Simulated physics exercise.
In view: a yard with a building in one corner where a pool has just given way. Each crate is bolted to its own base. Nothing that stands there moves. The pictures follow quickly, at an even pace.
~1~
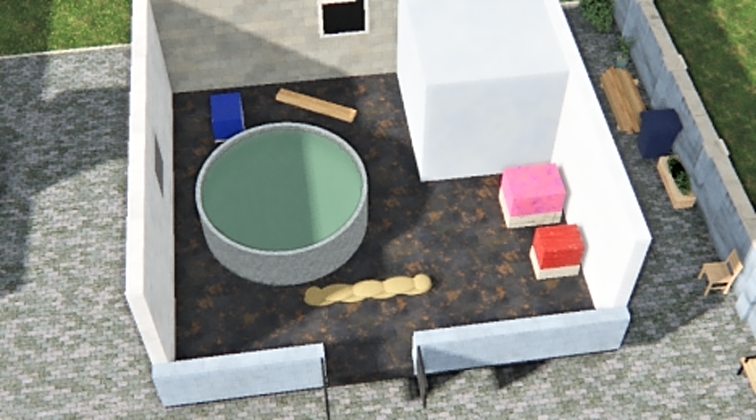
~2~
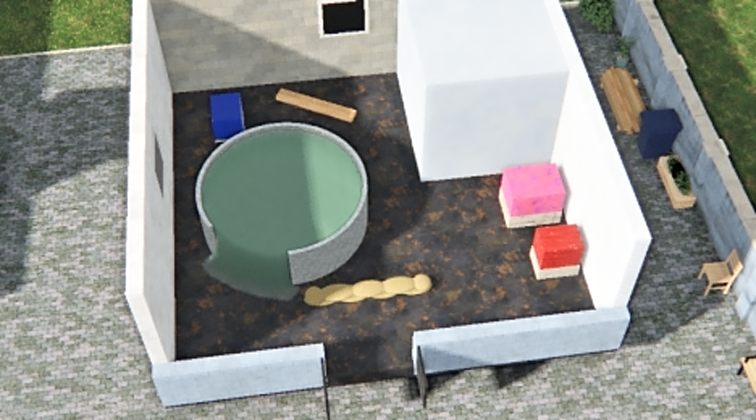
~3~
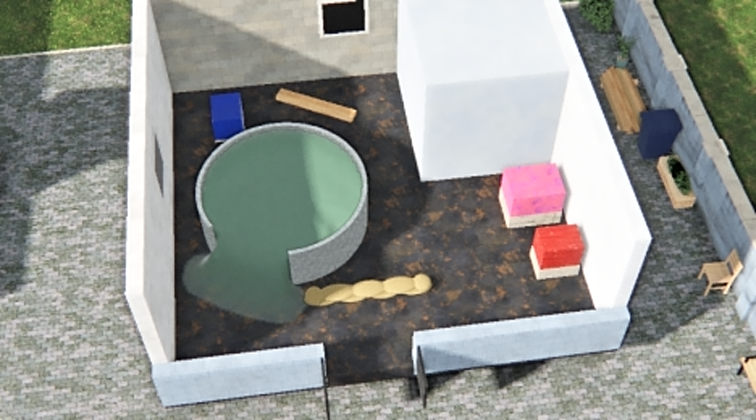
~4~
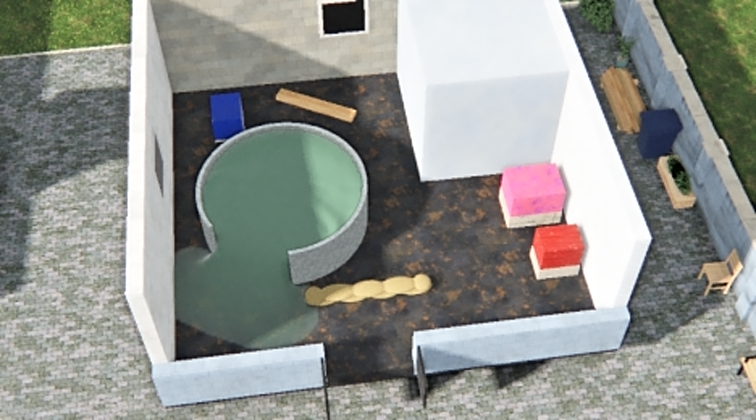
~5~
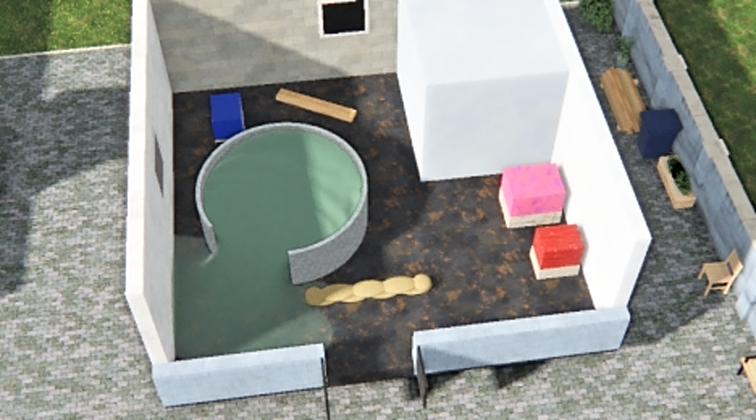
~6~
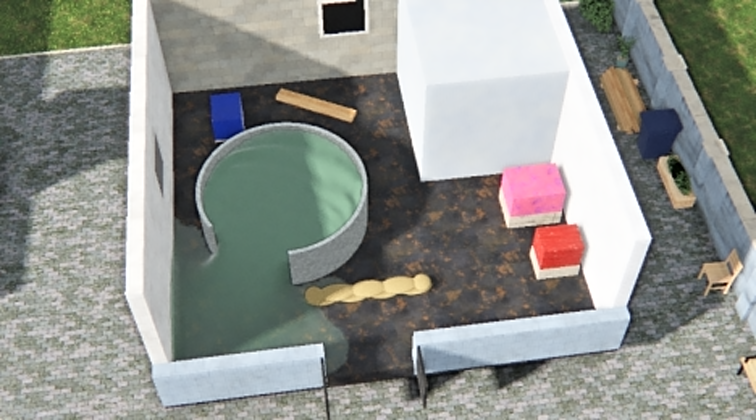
Green water pouring through a gap in the round pool's wall, spreading across the dark yard floor toward the low front wall.
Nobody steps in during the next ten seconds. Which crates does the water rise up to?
In the end: The pink crate stays dry; the red crate gets wet; the blue crate gets wet.
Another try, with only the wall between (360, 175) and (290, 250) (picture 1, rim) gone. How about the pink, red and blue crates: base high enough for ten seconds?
My reading: The pink one is topped, the red one gets wet, the blue one ends up wet.
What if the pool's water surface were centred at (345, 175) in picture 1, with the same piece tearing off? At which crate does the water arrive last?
That is the crate marked blue.
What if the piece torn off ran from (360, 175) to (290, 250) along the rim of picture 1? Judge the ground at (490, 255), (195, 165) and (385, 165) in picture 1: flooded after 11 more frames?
In turn: Covered, free of water, dry.
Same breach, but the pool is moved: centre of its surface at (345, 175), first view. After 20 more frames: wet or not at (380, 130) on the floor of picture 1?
Verdict: No water.
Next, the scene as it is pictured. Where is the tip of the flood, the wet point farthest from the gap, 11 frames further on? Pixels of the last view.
I would point to (463, 348).
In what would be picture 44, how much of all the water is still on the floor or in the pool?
Roughly 92 per cent.
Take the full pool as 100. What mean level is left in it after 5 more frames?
About 72 per cent.
A moment on, water covers 20 % of the floor; the pink crate not reached, the red crate not reached, the blue crate not reached.
Next, water covers 30 % of the floor; the pink crate not reached, the red crate not reached, the blue crate not reached.
Then, water covers 55 % of the floor; the pink crate water round its plinth, the red crate water round its plinth, the blue crate water round its plinth.
Later, water covers 85 % of the floor; the pink crate water round its plinth, the red crate water round its plinth, the blue crate water round its plinth.
In the end, water covers 95 % of the floor; the pink crate stayed above the water, the red crate was topped, the blue crate was topped.
